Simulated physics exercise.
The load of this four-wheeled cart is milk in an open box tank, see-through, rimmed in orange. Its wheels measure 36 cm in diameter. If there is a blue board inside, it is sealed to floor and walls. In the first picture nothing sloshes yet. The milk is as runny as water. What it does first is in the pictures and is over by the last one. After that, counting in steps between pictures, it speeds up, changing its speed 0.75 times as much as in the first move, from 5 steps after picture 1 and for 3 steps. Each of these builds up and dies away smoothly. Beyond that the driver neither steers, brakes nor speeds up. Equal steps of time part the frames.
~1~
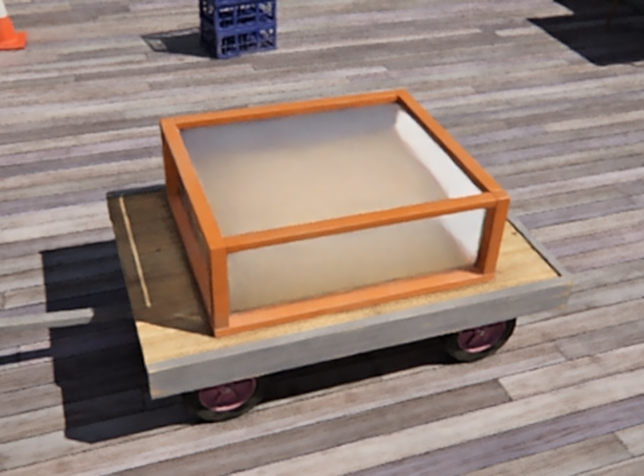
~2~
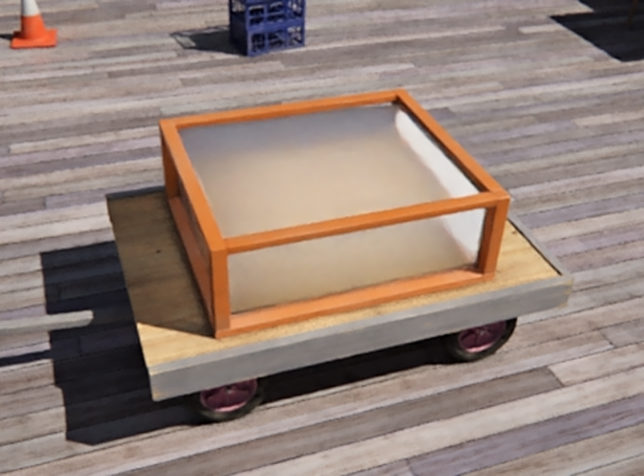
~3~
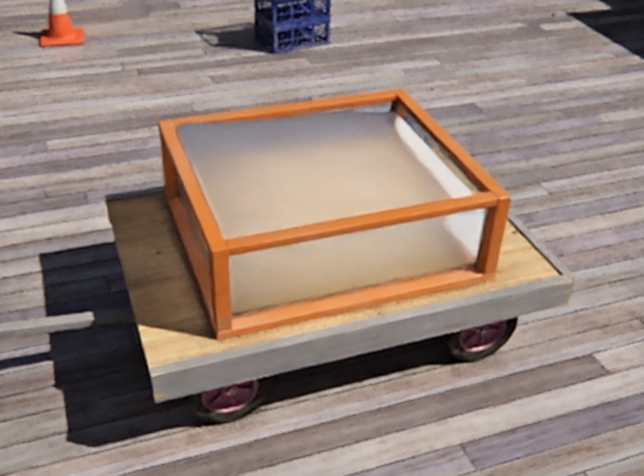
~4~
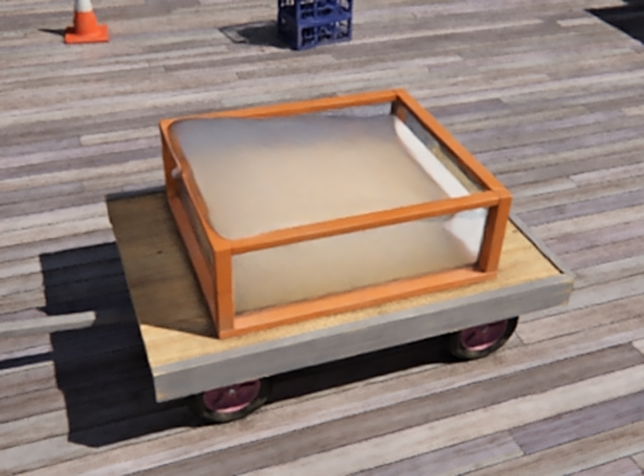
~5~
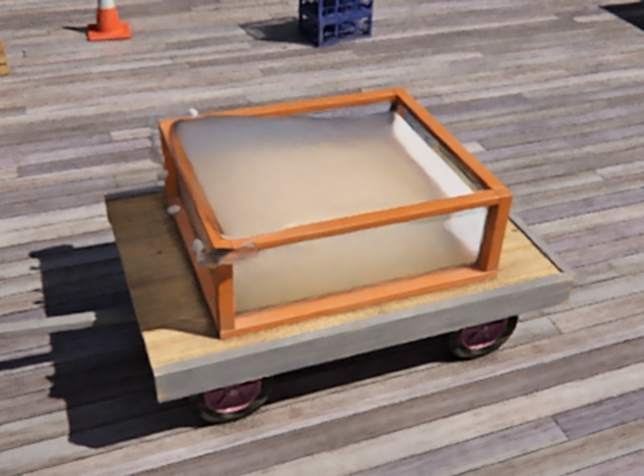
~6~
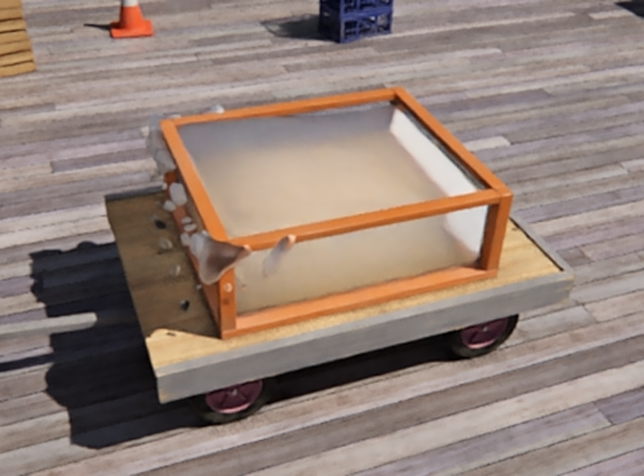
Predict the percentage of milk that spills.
Roughly 8 per cent of the milk is lost.
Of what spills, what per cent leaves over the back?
Some 40 per cent of it.
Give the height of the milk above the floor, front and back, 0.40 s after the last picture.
About 26 cm in front and 44 cm behind.
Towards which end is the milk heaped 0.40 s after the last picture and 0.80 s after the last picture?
At the back, then the back.
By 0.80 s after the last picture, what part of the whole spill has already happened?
About 50 per cent.
Then, 0.40 s later than the final frame, front 27 cm, middle 34 cm, back 45 cm above the floor; the loss stands at 1 per cent, over the front.
Then, 0.80 s later than the final frame, front 31 cm, middle 36 cm, back 36 cm above the floor; the loss stands at 4 per cent, over the back and the front, a little elsewhere.
Then, 1.30 s later than the final frame, front 39 cm, middle 33 cm, back 25 cm above the floor; the loss stands at 5 per cent, over the back and the front, a little elsewhere.
Then, 3.43 s later than the final frame, the loss stands at 8 per cent, over the back and the front, a little elsewhere, 27 of 350 litres.
